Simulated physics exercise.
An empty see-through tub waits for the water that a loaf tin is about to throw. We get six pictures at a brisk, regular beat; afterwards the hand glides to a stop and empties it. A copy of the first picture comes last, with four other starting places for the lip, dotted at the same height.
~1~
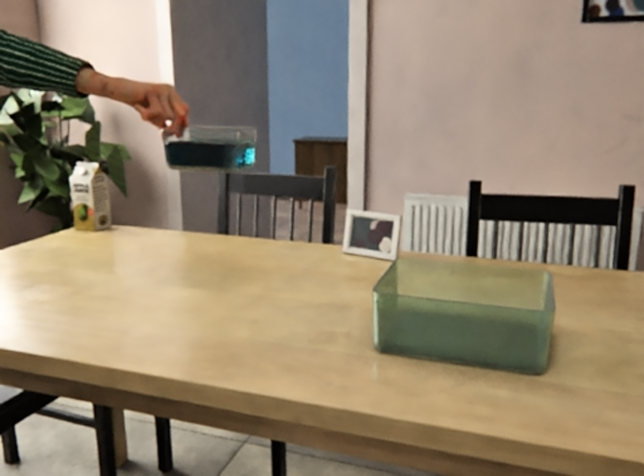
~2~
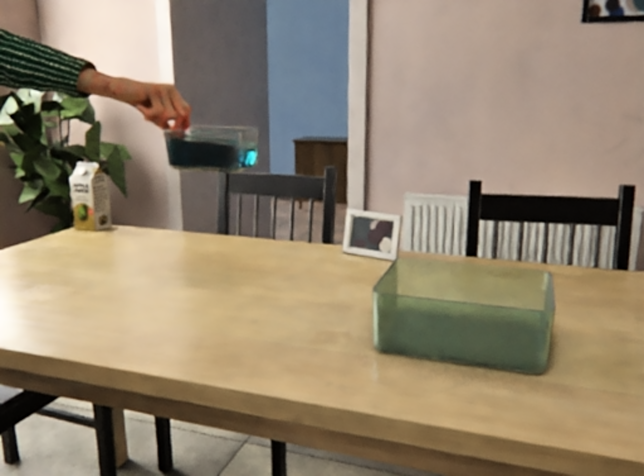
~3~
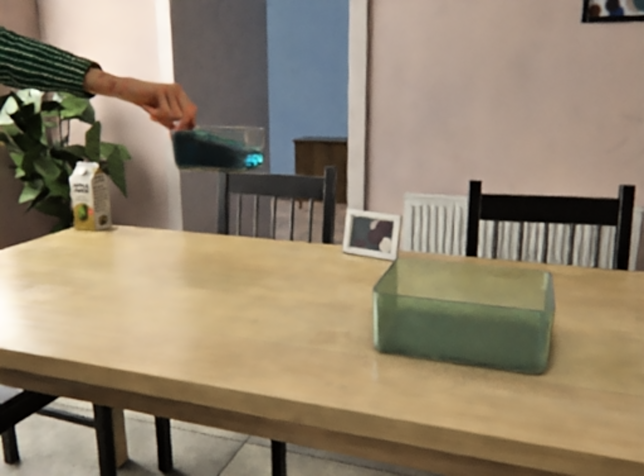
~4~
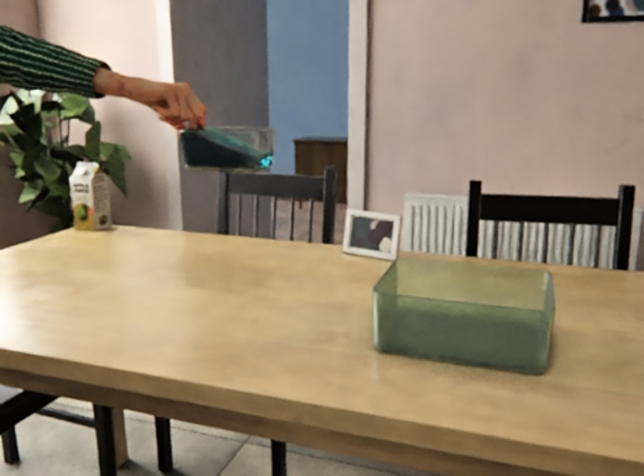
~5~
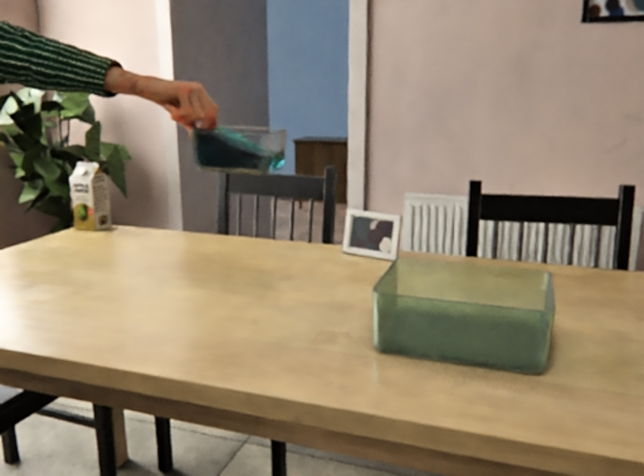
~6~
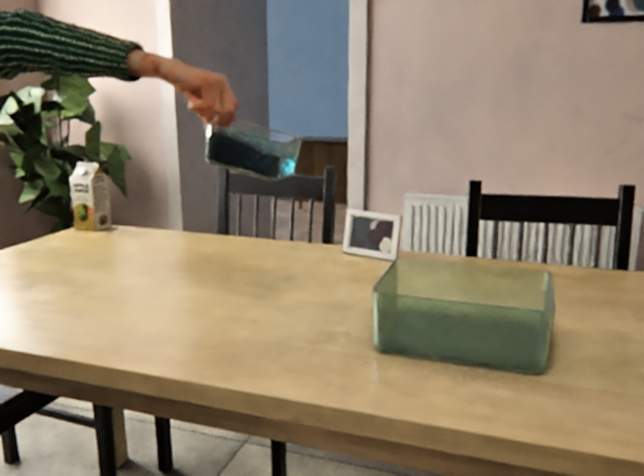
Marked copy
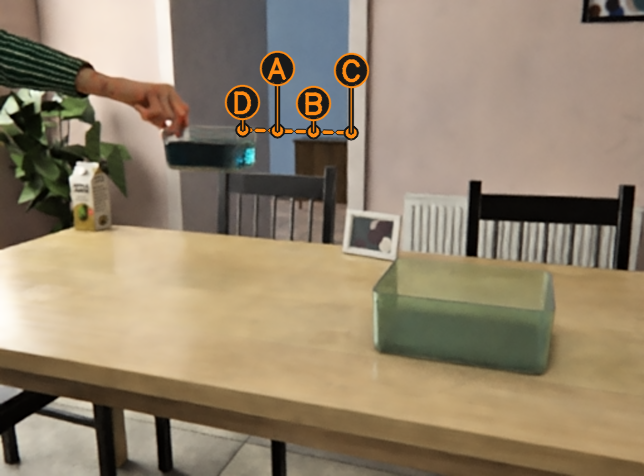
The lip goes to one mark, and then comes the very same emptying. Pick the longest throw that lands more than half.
A.
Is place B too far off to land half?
No.
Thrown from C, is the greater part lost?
No, that is safe.
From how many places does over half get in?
Three of the four.
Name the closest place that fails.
That is place D.
On the marked copy, A at (277, 130); B at (313, 131); C at (351, 132); D at (242, 130).
For place A, about 70 % lands in the tub, 22 % falls short and 8 % goes beside or beyond.
For place B, about 82 % lands in the tub, 6 % falls short and 13 % goes beside or beyond.
For place C, about 88 % lands in the tub, 6 % falls short and 6 % goes beside or beyond.
For place D, about 27 % lands in the tub, 69 % falls short and 4 % goes beside or beyond.
